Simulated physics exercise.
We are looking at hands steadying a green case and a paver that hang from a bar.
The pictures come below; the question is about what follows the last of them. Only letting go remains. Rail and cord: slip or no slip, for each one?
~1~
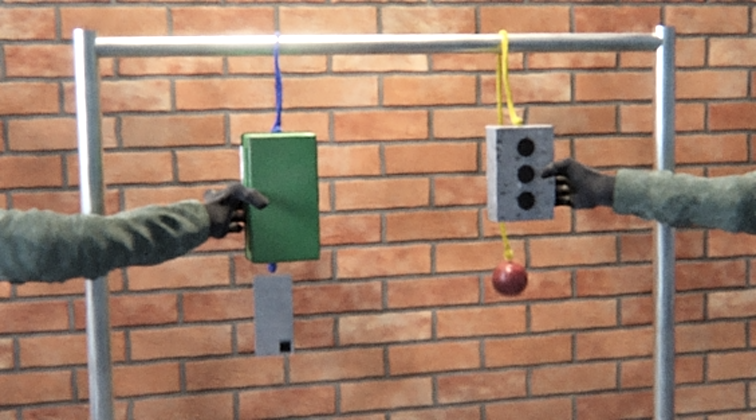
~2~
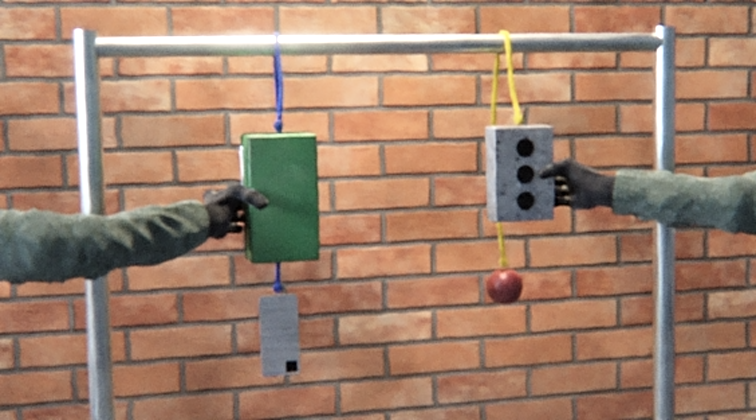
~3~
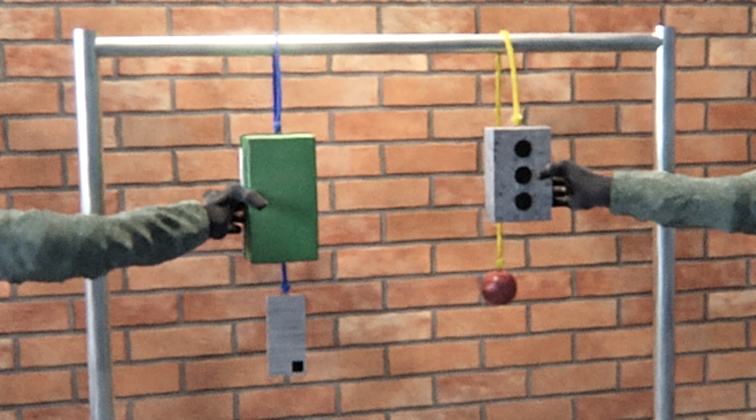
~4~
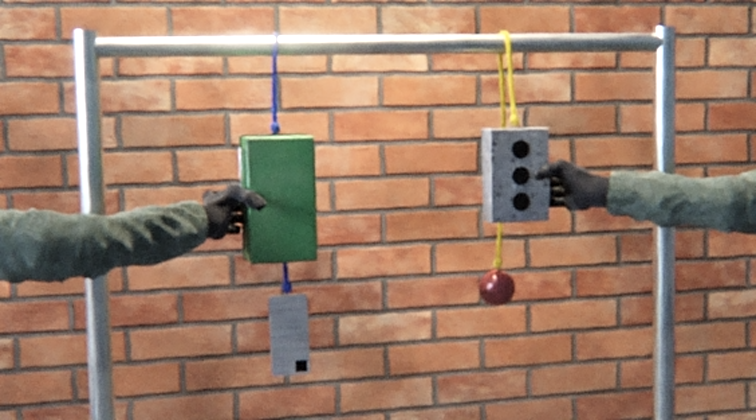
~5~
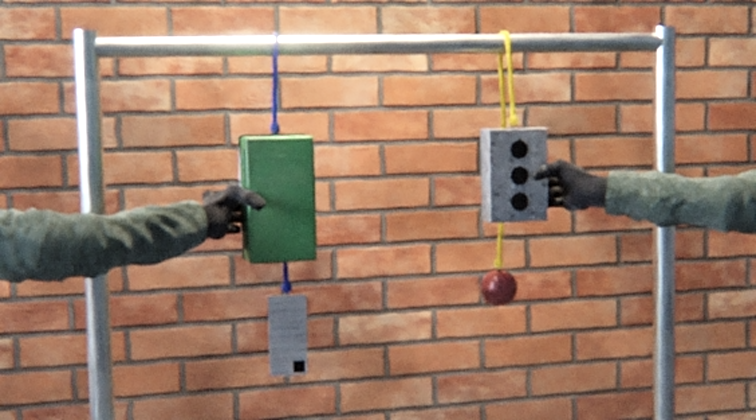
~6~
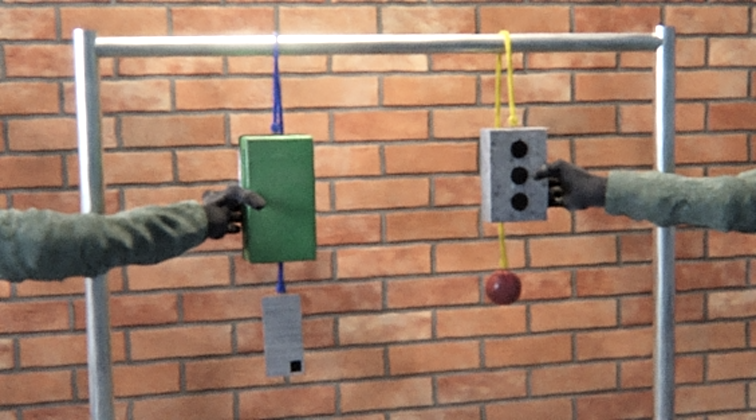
The green case descends, the paver descends.
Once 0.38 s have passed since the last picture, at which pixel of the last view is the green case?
I'd place it close to (283, 353).
Then, 0.38 s after the last picture, green case dropping near (283, 353); paver dropping near (513, 309).
Then, 0.68 s after the last picture, green case on the floor; paver on the floor.
At rest, green case on the floor; paver on the floor. The green case drops and the paver pulls its rope through.
